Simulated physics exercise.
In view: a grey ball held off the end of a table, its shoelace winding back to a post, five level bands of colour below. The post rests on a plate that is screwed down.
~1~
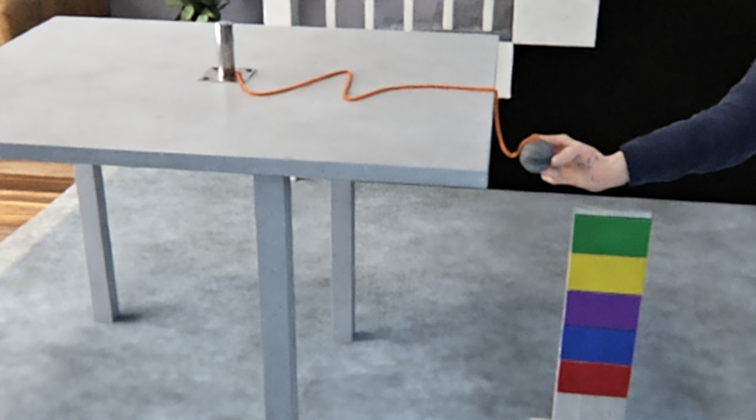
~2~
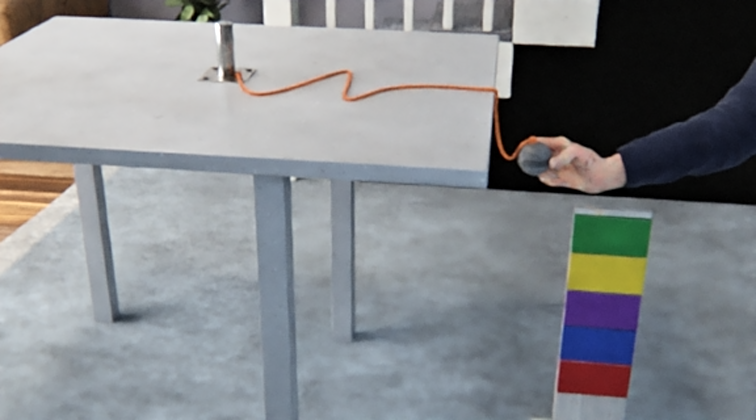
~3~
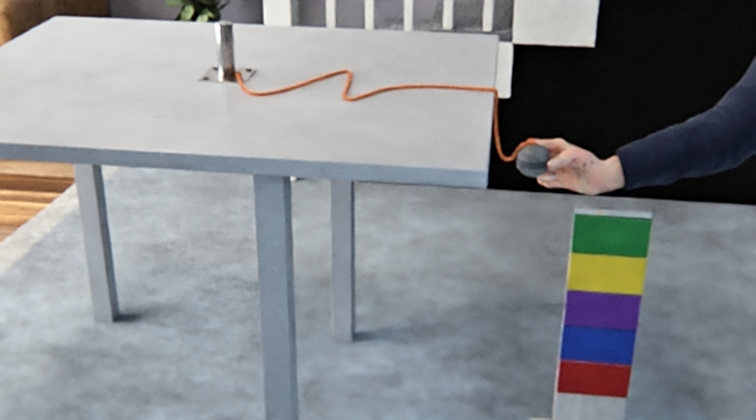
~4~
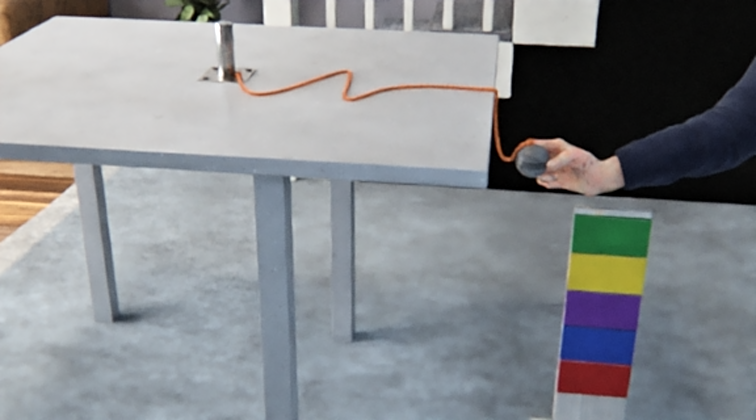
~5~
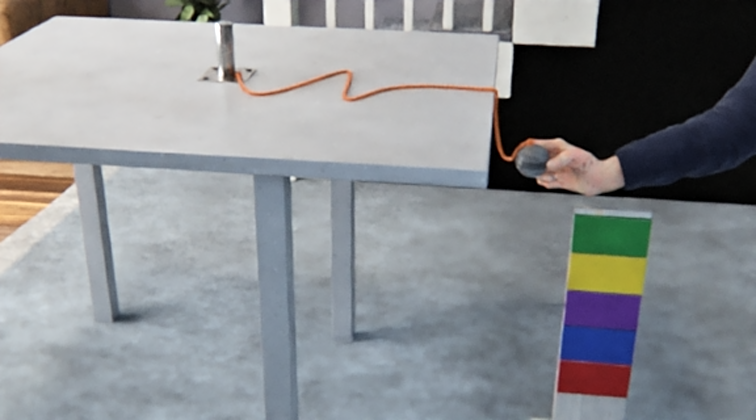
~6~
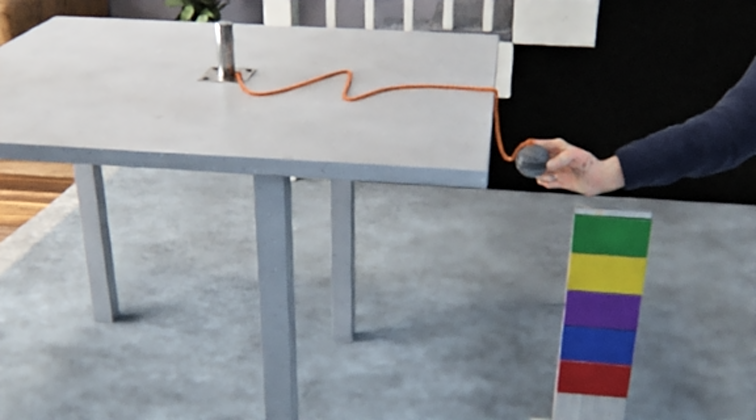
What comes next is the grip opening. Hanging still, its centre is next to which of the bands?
Its middle rests at the red band.
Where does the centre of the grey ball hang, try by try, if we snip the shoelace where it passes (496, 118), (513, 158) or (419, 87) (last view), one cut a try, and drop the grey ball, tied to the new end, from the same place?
In that order: (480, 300), (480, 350) and (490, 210).
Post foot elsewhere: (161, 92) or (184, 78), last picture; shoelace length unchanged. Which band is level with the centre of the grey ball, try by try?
First try: Blue; second try: Blue.
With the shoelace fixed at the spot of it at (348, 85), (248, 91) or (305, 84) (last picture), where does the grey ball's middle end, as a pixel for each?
About (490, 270), (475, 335) and (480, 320).
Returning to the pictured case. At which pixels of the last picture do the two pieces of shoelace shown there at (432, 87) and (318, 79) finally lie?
First one close to (486, 210), second close to (380, 86).
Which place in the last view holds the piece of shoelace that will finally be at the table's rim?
Check around (345, 94) - that's where it is.
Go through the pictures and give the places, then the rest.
The first picture shows grey ball (537, 156); green (611, 238); yellow (607, 275); purple (602, 311); blue (598, 346); red (594, 380).
The second picture shows grey ball (535, 158); shoelace through (246, 91) (318, 79) (347, 88) (399, 88) (493, 94).
The third picture shows grey ball (533, 160).
The fourth picture shows grey ball (533, 161); shoelace through (246, 91) (318, 79) (347, 88) (399, 88) (493, 94).
The fifth picture shows grey ball (533, 161).
The sixth picture shows grey ball (533, 161); shoelace through (246, 91) (318, 79) (347, 88) (399, 88) (493, 94).
Early on, ball near (489, 332); level with blue.
Midway, ball near (470, 361); level with red.
Finally, ball near (475, 364); level with red. The shoelace holds its middle at red.
